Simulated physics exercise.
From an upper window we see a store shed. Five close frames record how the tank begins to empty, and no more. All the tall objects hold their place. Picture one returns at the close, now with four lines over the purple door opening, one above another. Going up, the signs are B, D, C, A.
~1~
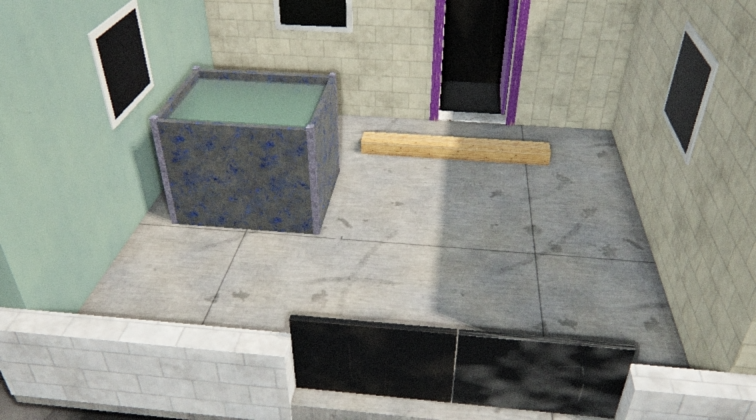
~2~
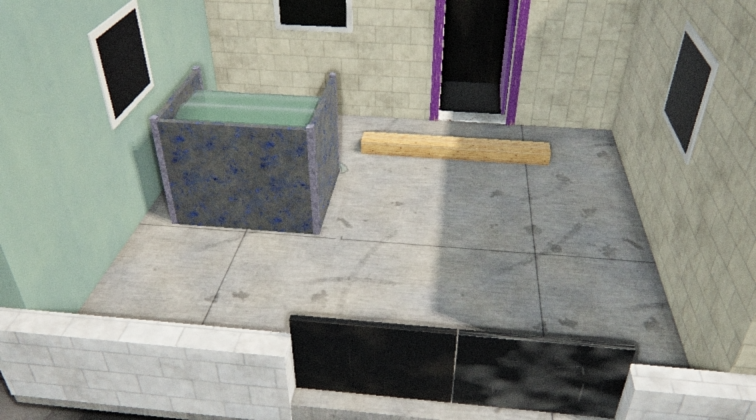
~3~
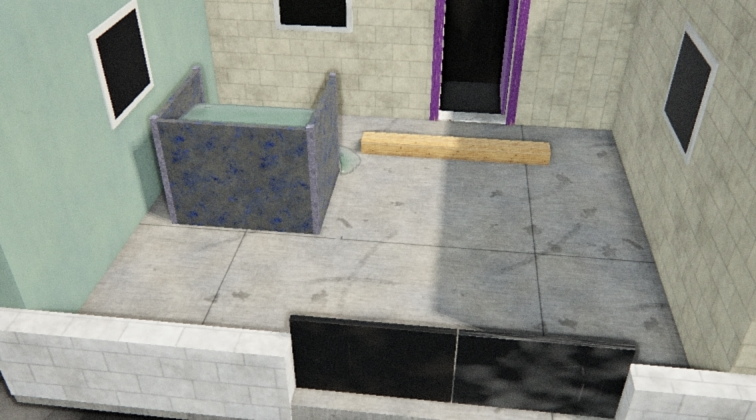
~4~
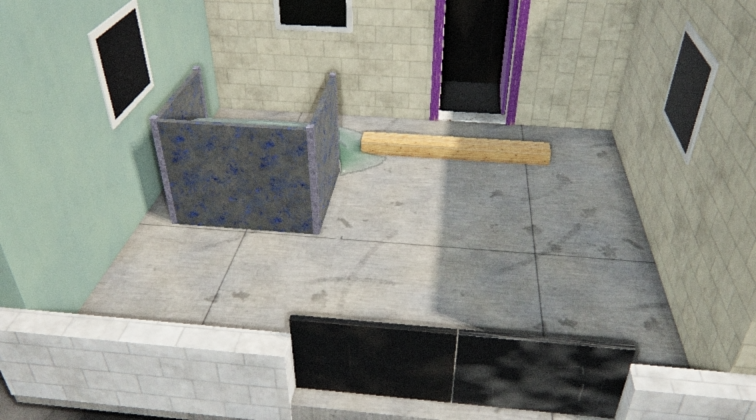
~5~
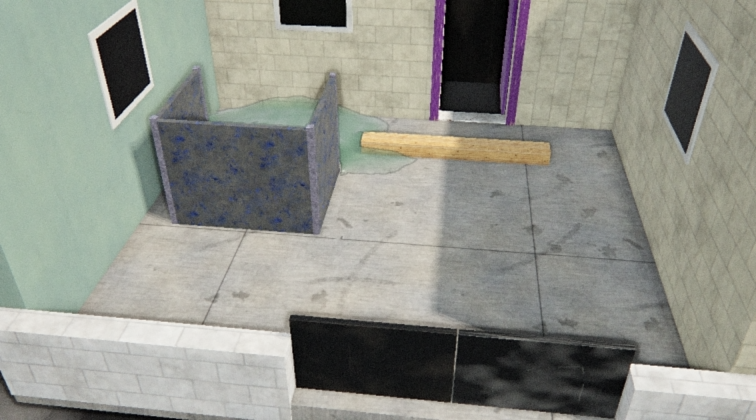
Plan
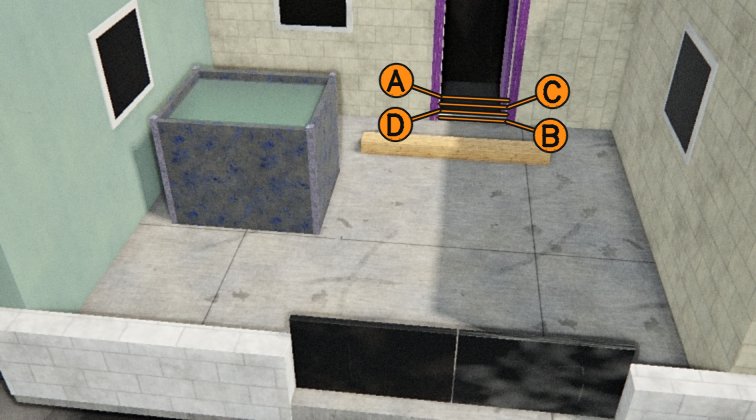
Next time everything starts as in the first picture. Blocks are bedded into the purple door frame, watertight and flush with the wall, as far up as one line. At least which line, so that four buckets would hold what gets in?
Height D just does it.
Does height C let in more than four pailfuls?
No, that is safe.
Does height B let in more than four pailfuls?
Yes.
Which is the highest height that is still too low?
The answer is B.
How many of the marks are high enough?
Three of them.
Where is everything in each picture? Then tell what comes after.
Water in the tank at rest, its middle at (250, 104); foot of the purple doorway at (472, 122); shut gate at (457, 343).
Water covers 2 % of the ground, its front hidden from here.
Water covers 5 % of the ground, its front hidden from here.
Water covers 10 % of the ground and shows as far out as (361, 139).
Water covers 15 % of the ground and shows as far out as (366, 122).
On the marked copy, A at (474, 98); B at (472, 119); C at (473, 105); D at (473, 112); from the bottom up B, D, C, A.
For height A, nothing gets over.
For height B, about 13 bucketfuls get in.
For height C, nothing gets over.
For height D, a splash gets over, under a bucket.
